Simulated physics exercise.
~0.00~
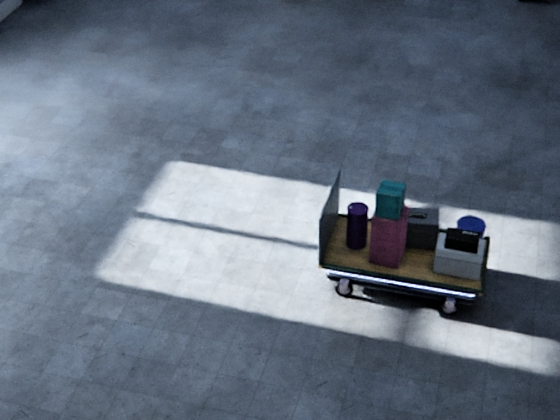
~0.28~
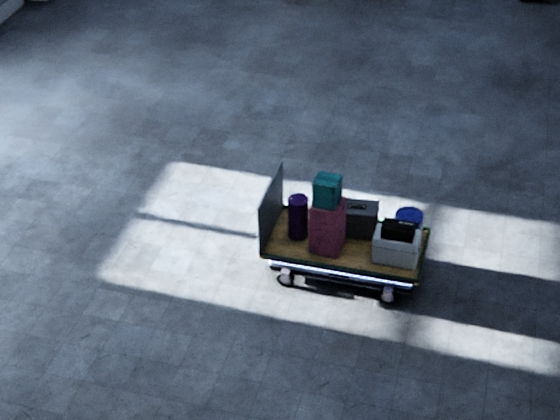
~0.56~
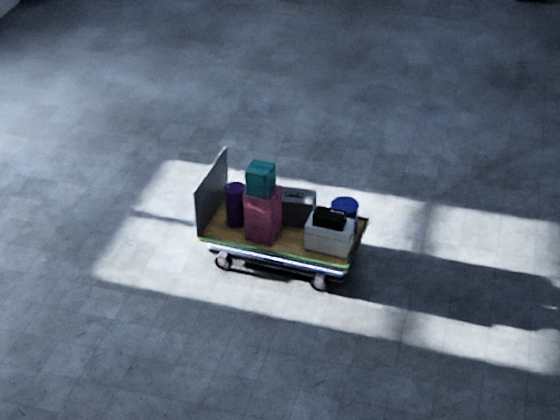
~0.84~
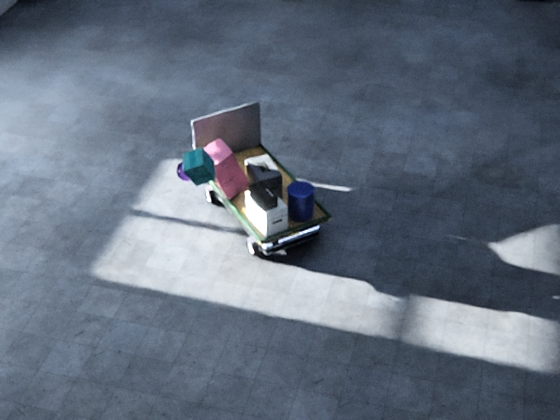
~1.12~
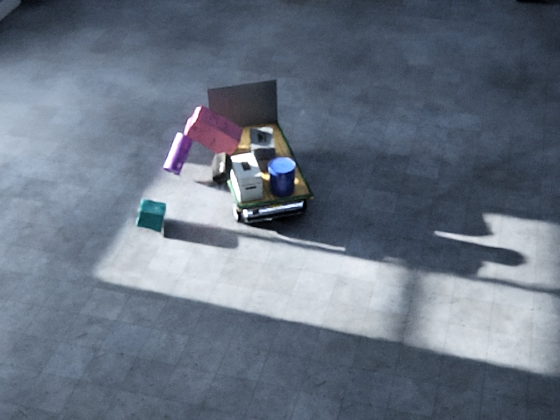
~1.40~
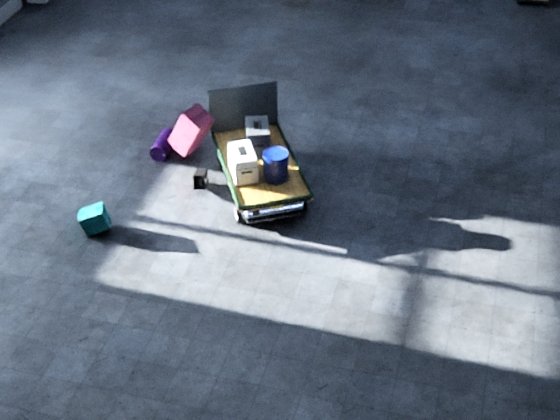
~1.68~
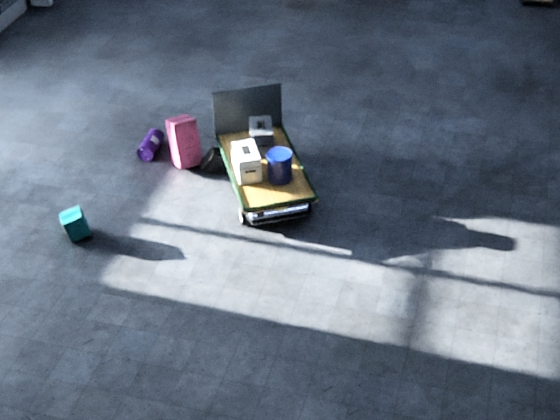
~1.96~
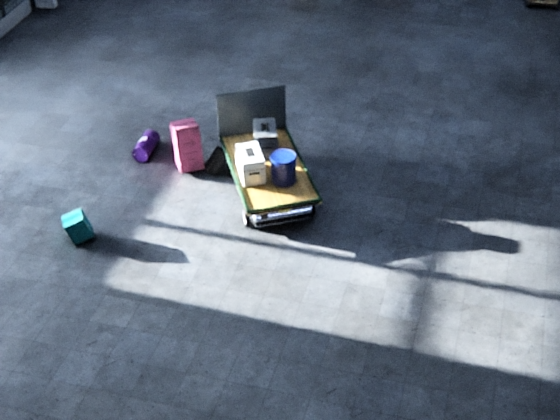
Flat cart rolling left and turning sharply, spilling turquoise, pink, black and purple items onto the floor before stopping, three still aboard.
